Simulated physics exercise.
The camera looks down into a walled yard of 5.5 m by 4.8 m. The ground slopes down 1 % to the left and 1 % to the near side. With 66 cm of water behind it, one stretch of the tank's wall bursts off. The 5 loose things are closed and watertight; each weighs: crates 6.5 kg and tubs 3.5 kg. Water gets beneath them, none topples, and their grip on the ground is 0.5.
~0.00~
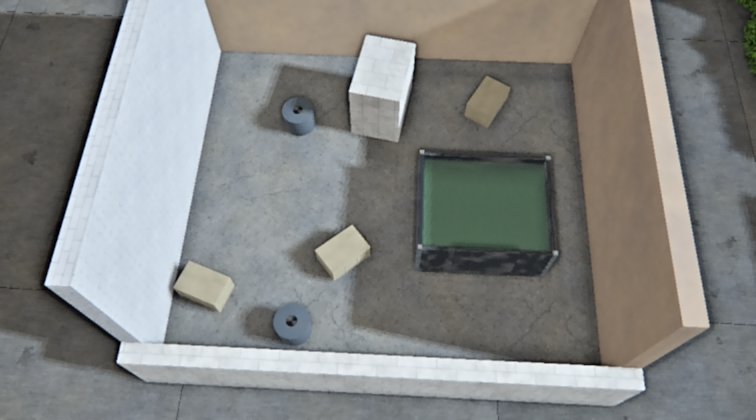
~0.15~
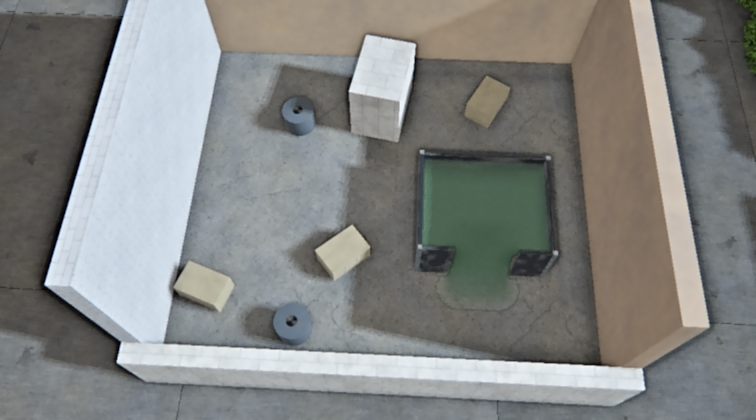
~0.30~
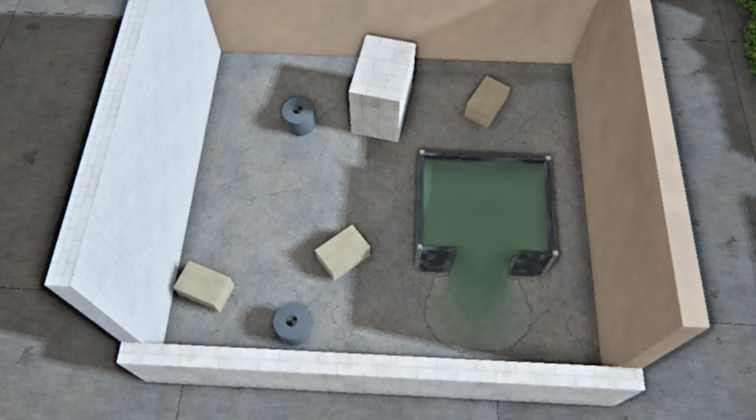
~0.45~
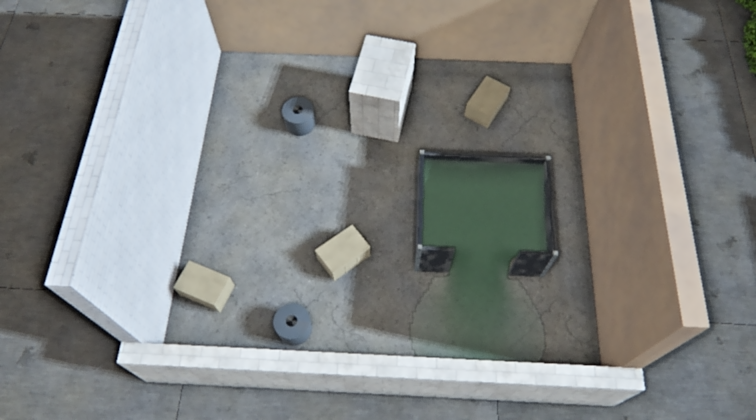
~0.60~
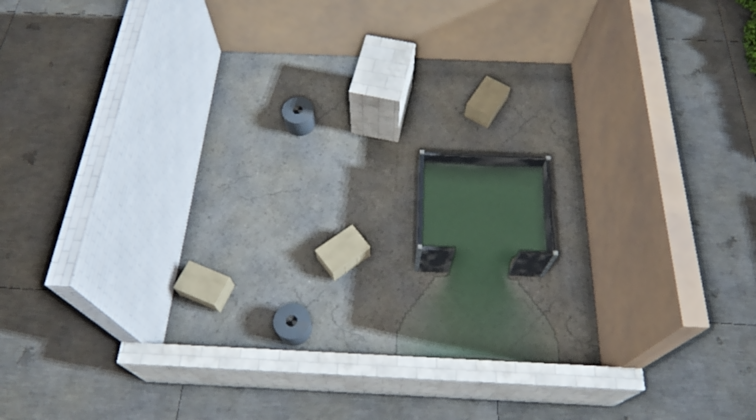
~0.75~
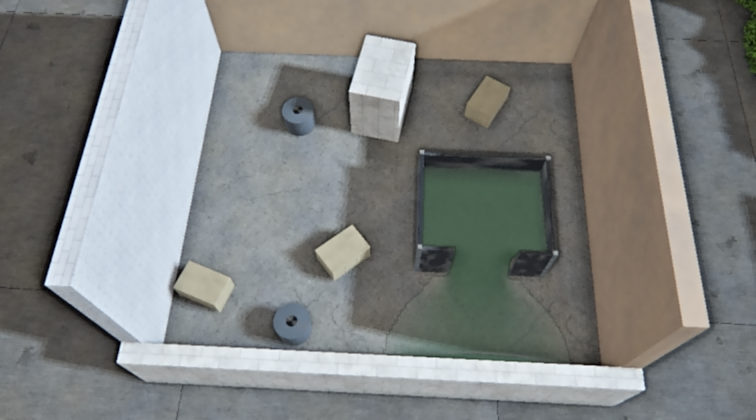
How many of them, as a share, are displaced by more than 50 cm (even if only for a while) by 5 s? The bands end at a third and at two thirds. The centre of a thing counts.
It is between one and two thirds.
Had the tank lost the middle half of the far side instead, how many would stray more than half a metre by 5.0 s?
In that case 1 of them.
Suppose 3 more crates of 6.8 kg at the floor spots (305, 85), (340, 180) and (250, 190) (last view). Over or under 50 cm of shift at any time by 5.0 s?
In turn: Short of it, short of it, past it.
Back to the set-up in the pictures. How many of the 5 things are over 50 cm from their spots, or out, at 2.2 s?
By then 1.
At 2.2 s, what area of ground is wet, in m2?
Roughly 11.0 m2.
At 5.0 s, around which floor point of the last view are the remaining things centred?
At about (335, 145).
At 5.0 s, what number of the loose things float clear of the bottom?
I count 1.
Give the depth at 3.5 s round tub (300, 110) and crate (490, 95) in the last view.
Roughly 0 and 1 cm.
After 1.1 s 0 of 5 are over 50 cm from their spots; 0 afloat.
After 2.2 s 1 of 5 are over 50 cm from their spots; 1 afloat.
After 3.5 s 2 of 5 are over 50 cm from their spots; 2 afloat.
After 5.0 s 2 of 5 are over 50 cm from their spots, and 2 have been at some point; 1 afloat.
